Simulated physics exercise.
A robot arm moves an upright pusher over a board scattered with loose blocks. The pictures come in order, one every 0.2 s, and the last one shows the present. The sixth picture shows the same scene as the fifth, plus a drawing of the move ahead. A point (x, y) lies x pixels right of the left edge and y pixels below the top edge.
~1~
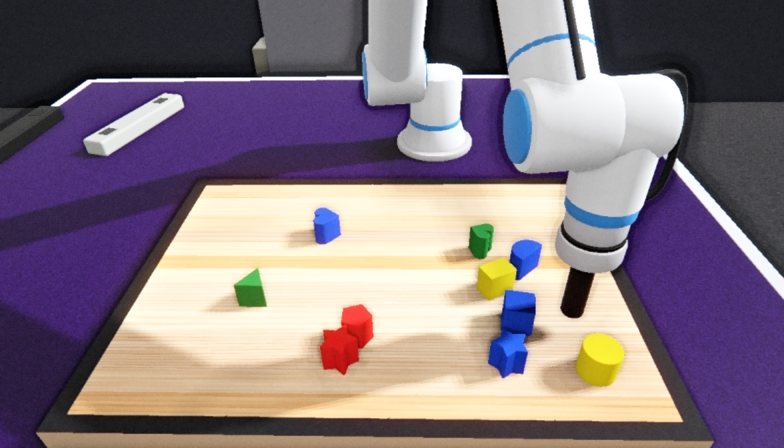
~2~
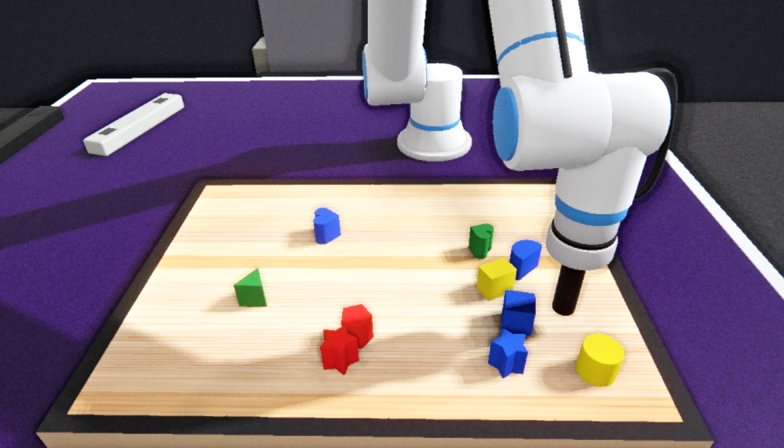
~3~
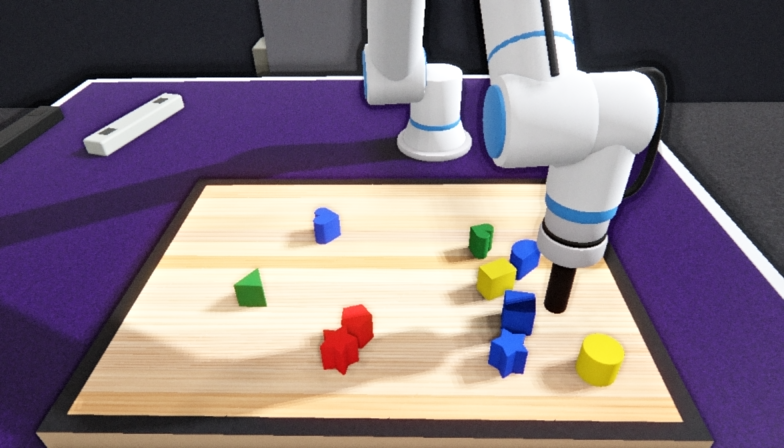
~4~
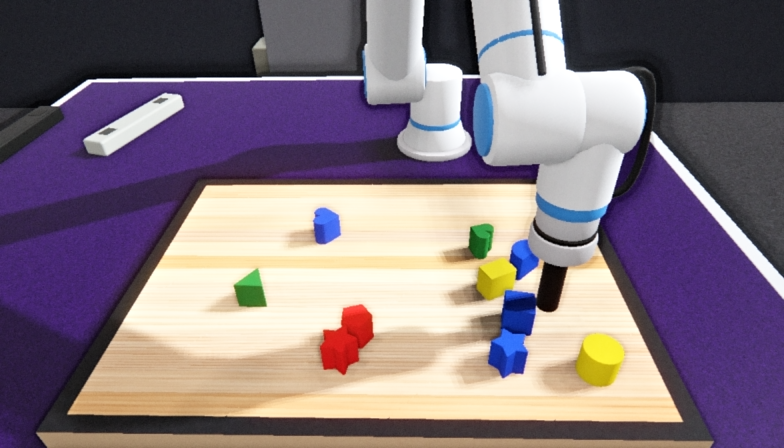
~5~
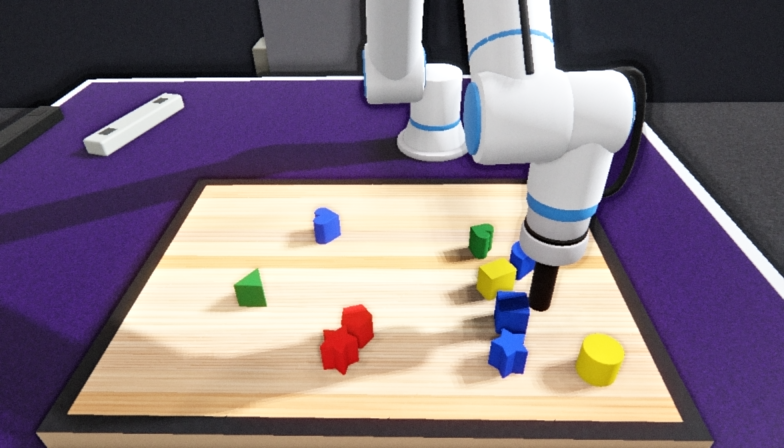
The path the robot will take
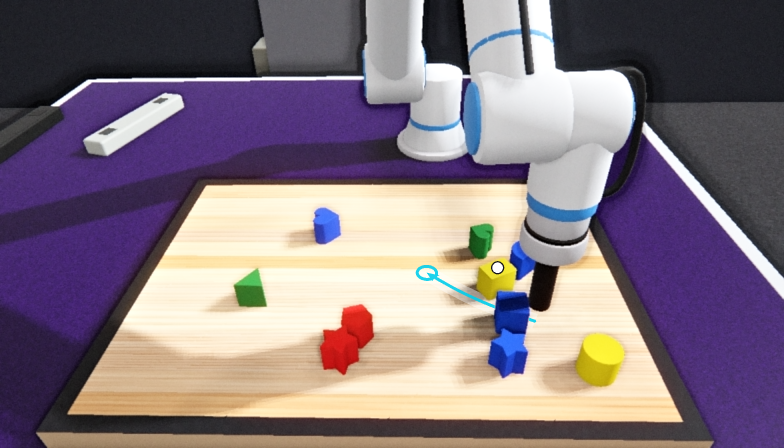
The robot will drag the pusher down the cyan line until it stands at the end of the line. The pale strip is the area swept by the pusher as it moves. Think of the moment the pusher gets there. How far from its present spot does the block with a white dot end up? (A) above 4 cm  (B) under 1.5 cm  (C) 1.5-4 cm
It's B.
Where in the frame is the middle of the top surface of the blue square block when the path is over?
Put as a pixel place, it's (486, 300).
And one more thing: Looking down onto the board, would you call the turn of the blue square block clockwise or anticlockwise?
It twists against the clock when seen from above.
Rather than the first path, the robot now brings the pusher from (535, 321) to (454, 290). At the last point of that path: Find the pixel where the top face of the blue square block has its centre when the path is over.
At the end it should sit near (488, 299).
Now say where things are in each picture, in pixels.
The first picture shows tip of the pusher at (571, 312), middles of tops, yellow rectangular block at (498, 268), blue star block at (511, 342), blue square block at (520, 301).
The second picture shows pusher at (563, 309), nothing pushed.
The third picture shows pusher at (555, 307), nothing pushed.
The fourth picture shows pusher at (546, 306), nothing pushed.
The fifth picture shows pusher at (538, 305), yellow rectangular block at (498, 268), blue star block at (511, 342), blue square block at (513, 301).
The line goes from (535, 321) over (475, 299) to (427, 273); the dot is on the yellow rectangular block.
On the path given first. One third of the way, pusher at (496, 291); blue square block at (486, 300), turned 65° anticlockwise.
Two thirds of the way, pusher at (458, 274); yellow rectangular block at (490, 264), turned 50° clockwise; blue square block at (486, 300), turned 65° anticlockwise.
At the end, pusher at (427, 257); yellow rectangular block at (490, 264), turned 50° clockwise; blue star block unmoved; blue square block at (486, 300), turned 65° anticlockwise.
